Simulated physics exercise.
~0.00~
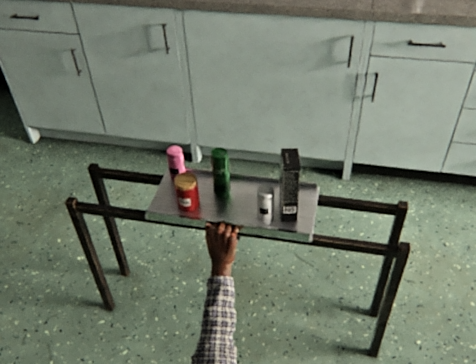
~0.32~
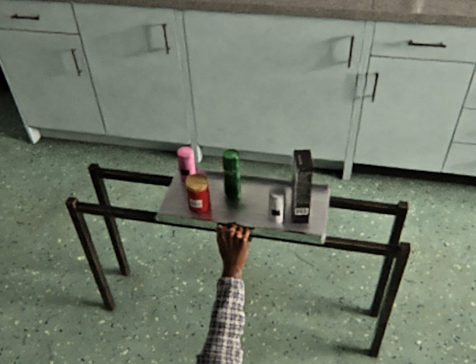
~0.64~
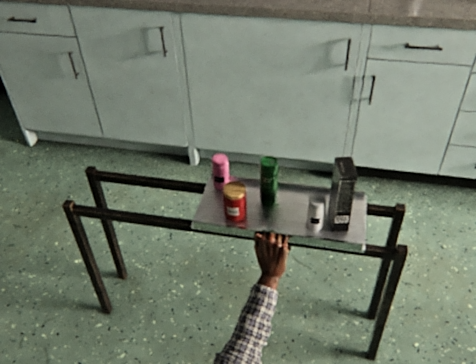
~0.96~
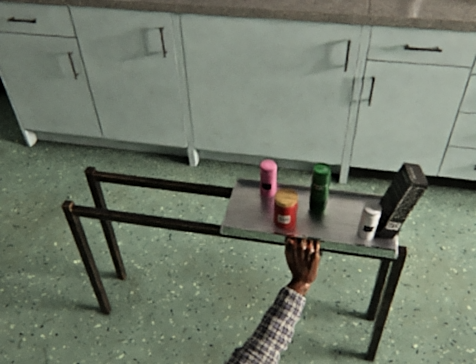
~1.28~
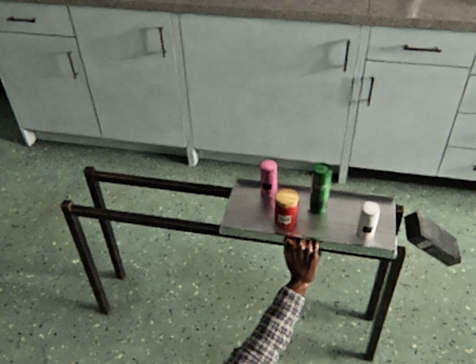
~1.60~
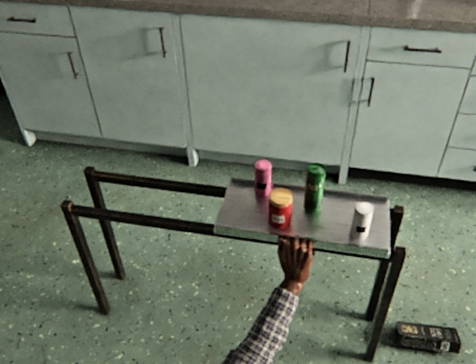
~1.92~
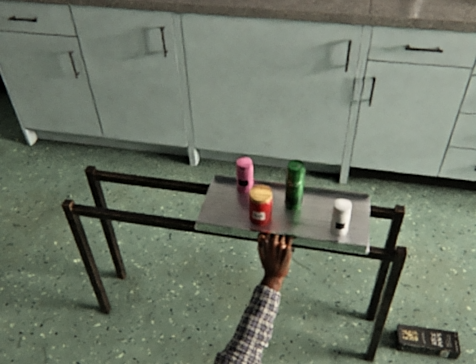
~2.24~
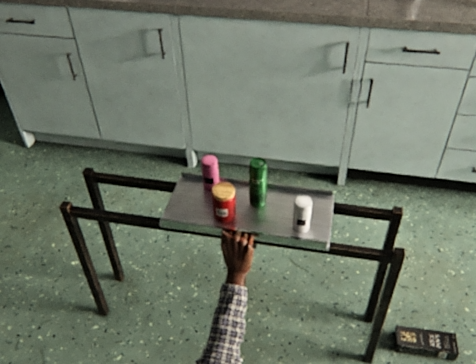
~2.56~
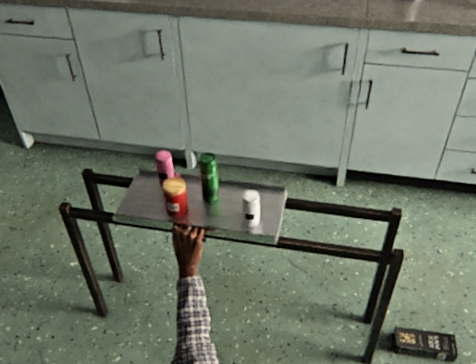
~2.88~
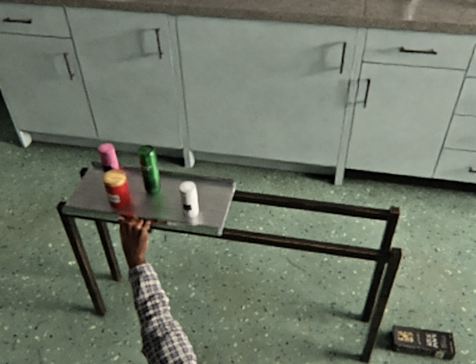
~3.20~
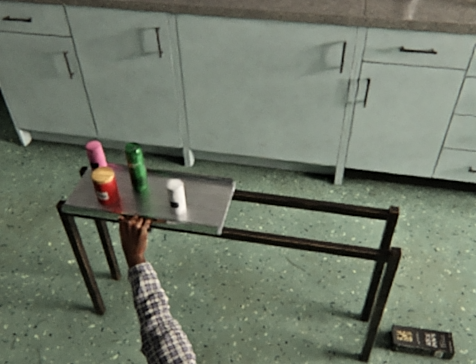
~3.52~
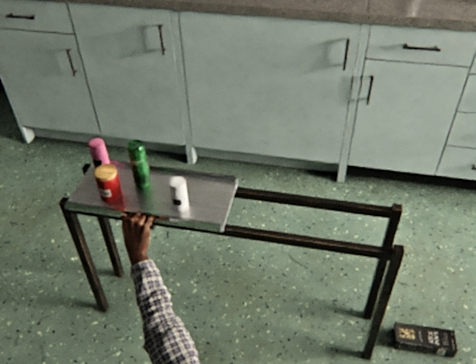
A hand sliding a metal tray right along rails, a black carton toppling to the floor, then sliding the remaining containers left.
